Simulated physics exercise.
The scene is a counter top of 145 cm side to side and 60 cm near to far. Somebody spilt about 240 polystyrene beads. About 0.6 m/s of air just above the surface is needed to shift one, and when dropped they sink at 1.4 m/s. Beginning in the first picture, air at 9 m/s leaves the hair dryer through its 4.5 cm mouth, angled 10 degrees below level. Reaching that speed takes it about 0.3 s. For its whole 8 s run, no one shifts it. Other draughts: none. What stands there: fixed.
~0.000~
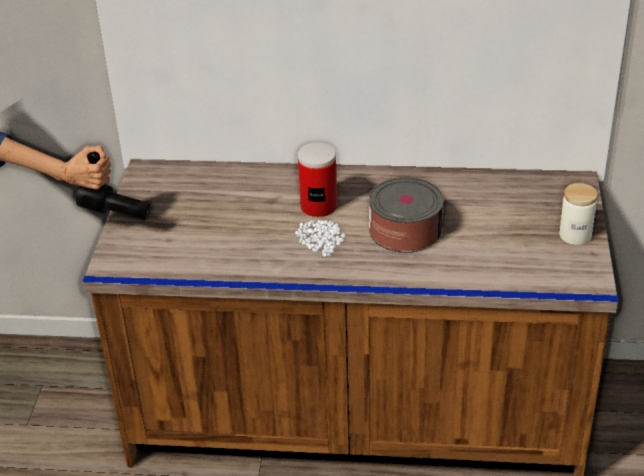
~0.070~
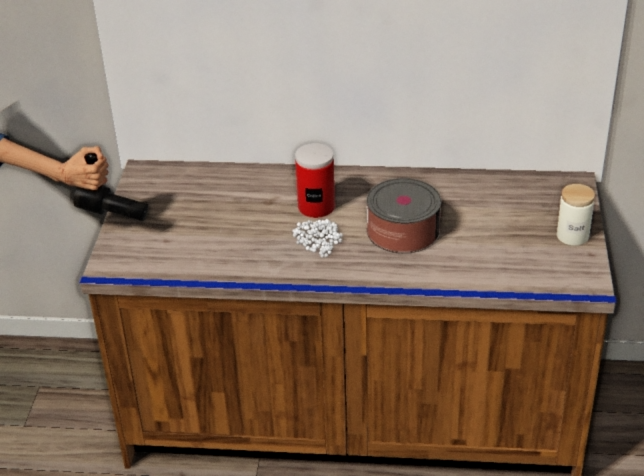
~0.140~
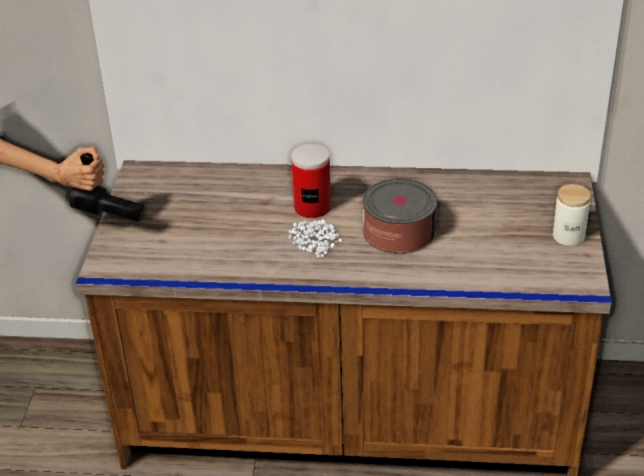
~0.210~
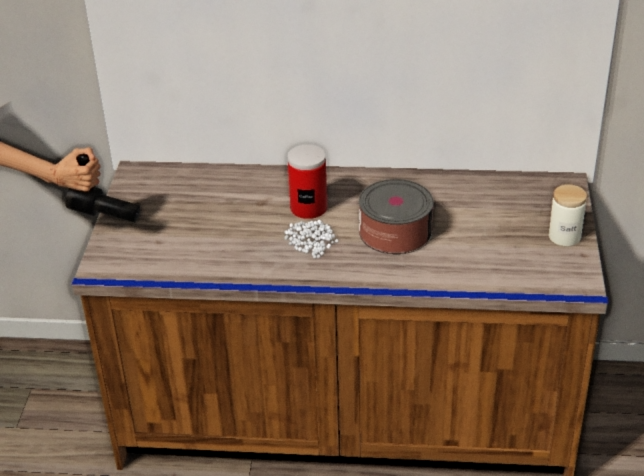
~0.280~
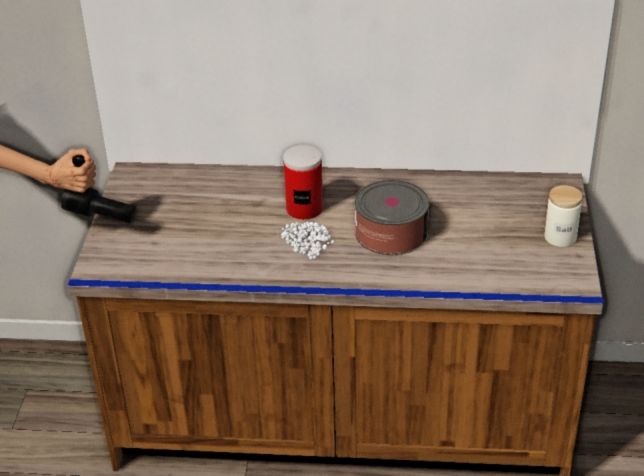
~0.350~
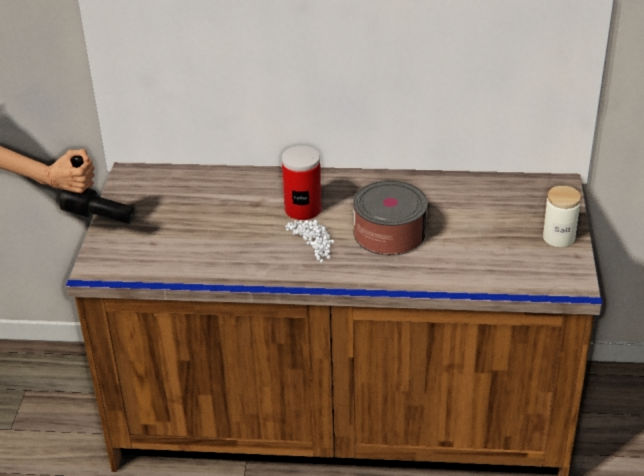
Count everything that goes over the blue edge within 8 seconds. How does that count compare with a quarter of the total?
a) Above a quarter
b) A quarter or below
A quarter or below.
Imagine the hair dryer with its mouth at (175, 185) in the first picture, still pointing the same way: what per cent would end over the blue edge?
My estimate is close to 90 percent.
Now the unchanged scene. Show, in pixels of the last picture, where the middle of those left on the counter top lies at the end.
I'd put it close to (359, 171) in the last view.
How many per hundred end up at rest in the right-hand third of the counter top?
Share at the end: Close to 10 %.
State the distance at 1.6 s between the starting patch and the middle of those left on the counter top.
It comes to near 35 cm.
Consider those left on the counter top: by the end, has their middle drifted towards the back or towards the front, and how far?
It has shifted to the far side, by around 35 cm.
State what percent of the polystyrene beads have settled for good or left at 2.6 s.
40 per cent.
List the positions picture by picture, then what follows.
The middle of the polystyrene beads is near (320, 237), none has stirred yet and the mouth of the hair dryer is at (147, 212), in the first frame.
The middle of the polystyrene beads is near (318, 236), none has stirred yet and the blue edge is centred on (342, 293), in the second frame.
The middle of the polystyrene beads is near (314, 236), none has stirred yet, the top of a jar is at (310, 154) and the top of a large tin is at (400, 200), in the third frame.
The middle of the polystyrene beads is near (310, 234) and none has stirred yet, in the fourth frame.
The middle of the polystyrene beads is near (306, 235) and none has stirred yet, in the fifth frame.
The middle of the polystyrene beads is near (317, 236), the farthest in sight from the hair dryer is at (332, 242) and about 45 % have left their places, in the sixth frame.
After 1.6 s, 68 % are on the move or not yet settled, 2 % are over the blue edge; the middle of those still in play is near (360, 175).
After 2.6 s, 63 % are on the move or not yet settled, 2 % are over the blue edge; the middle of those still in play is near (359, 173).
After 4.4 s, 59 % are on the move or not yet settled, 2 % are over the blue edge; the middle of those still in play is near (357, 172).
After 8.0 s, at the end, 2 % are over the blue edge; the middle of those still in play is near (359, 171).
